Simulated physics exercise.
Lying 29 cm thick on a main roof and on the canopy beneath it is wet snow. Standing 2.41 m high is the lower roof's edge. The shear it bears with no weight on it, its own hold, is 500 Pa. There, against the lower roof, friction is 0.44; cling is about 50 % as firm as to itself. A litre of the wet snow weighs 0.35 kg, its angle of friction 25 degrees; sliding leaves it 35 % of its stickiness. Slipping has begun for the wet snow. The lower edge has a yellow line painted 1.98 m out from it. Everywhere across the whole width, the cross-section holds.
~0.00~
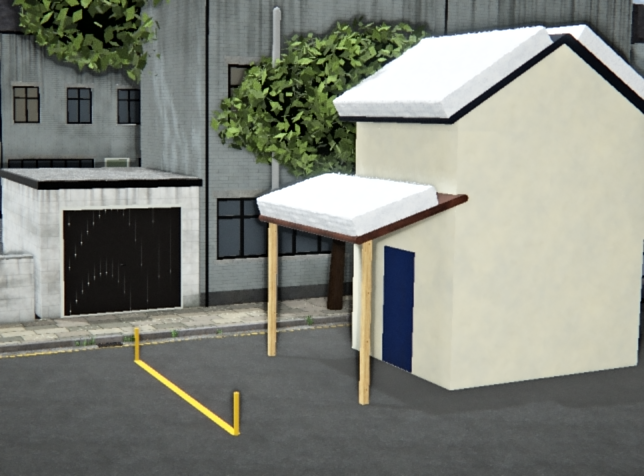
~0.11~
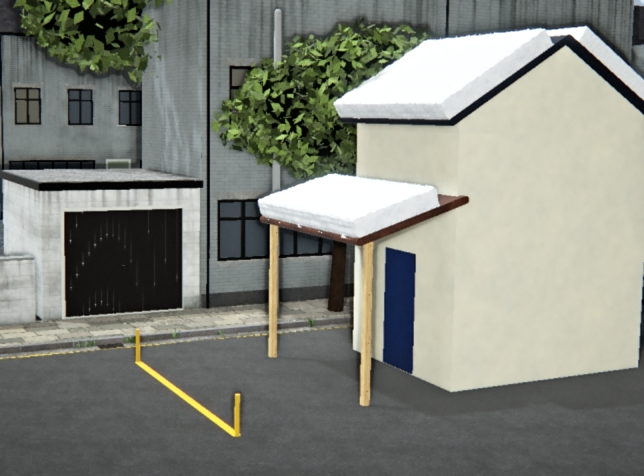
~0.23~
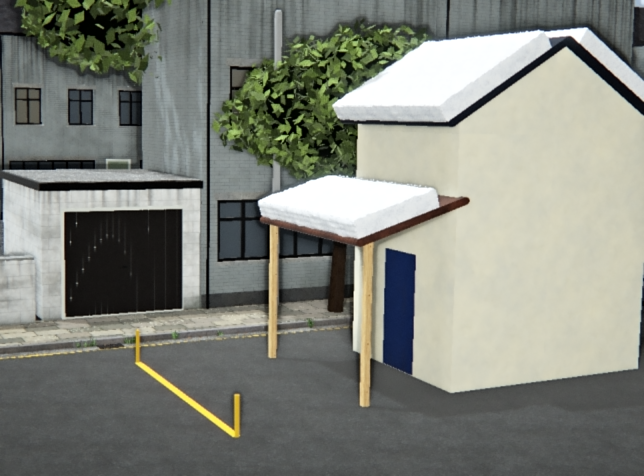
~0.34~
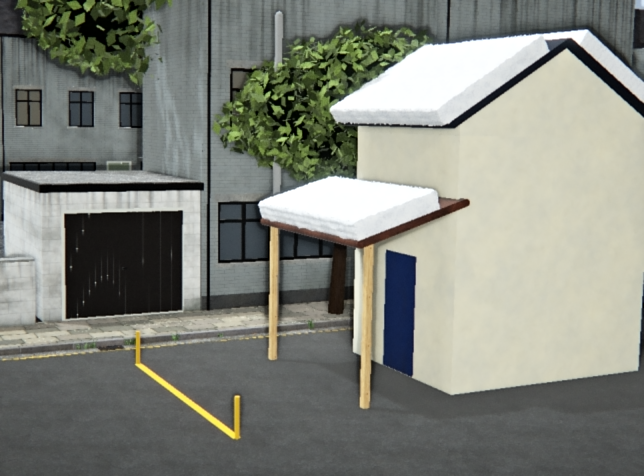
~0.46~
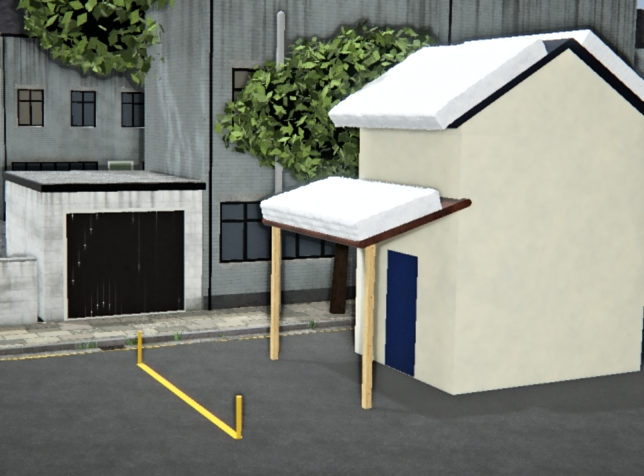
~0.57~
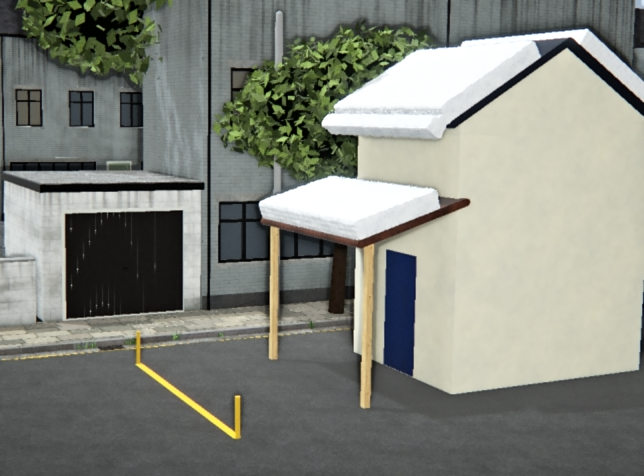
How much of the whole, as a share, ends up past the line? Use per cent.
Something like 23 per cent.
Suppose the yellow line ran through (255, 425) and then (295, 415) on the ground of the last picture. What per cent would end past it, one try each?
About 35 %, then about 50 %.
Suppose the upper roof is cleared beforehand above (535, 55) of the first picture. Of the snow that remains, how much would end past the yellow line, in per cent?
Roughly 16 per cent.
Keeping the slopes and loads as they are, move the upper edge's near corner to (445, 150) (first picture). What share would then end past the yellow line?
About 6 per cent.
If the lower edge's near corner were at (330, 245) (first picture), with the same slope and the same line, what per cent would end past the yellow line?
About 20 per cent.
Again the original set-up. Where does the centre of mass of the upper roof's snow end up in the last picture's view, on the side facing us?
Pretty much at (258, 371), I'd say.
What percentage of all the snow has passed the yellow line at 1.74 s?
About 0 %.
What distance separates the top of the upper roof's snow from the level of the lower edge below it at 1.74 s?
Roughly 1.1 m.
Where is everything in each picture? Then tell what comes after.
In the first frame, leading edge of the wet snow at (447, 96).
In the second frame, leading edge of the wet snow at (448, 98), its middle shifted 1.1 cm.
In the third frame, leading edge of the wet snow at (446, 119), its middle shifted 4.5 cm, 2 % of it past the upper edge, in one piece.
In the fourth frame, leading edge of the wet snow at (443, 123), its middle shifted 10 cm, 5 % of it past the upper edge, in one piece.
In the fifth frame, leading edge of the wet snow at (441, 119), its middle shifted 19 cm, 9 % of it past the upper edge, in one piece.
In the sixth frame, leading edge of the wet snow at (433, 123), its middle shifted 30 cm, 14 % of it past the upper edge, cracking.
After 1.10 s, none is below the lower edge and 0 % is past the line.
After 1.74 s, none is below the lower edge and 0 % is past the line.
After 2.37 s, 63 % is below the lower edge and 2 % is past the line.
After 3.00 s, 65 % is below the lower edge and 23 % is past the line.
After 3.40 s, at the end, 65 % is below the lower edge and 23 % is past the line.
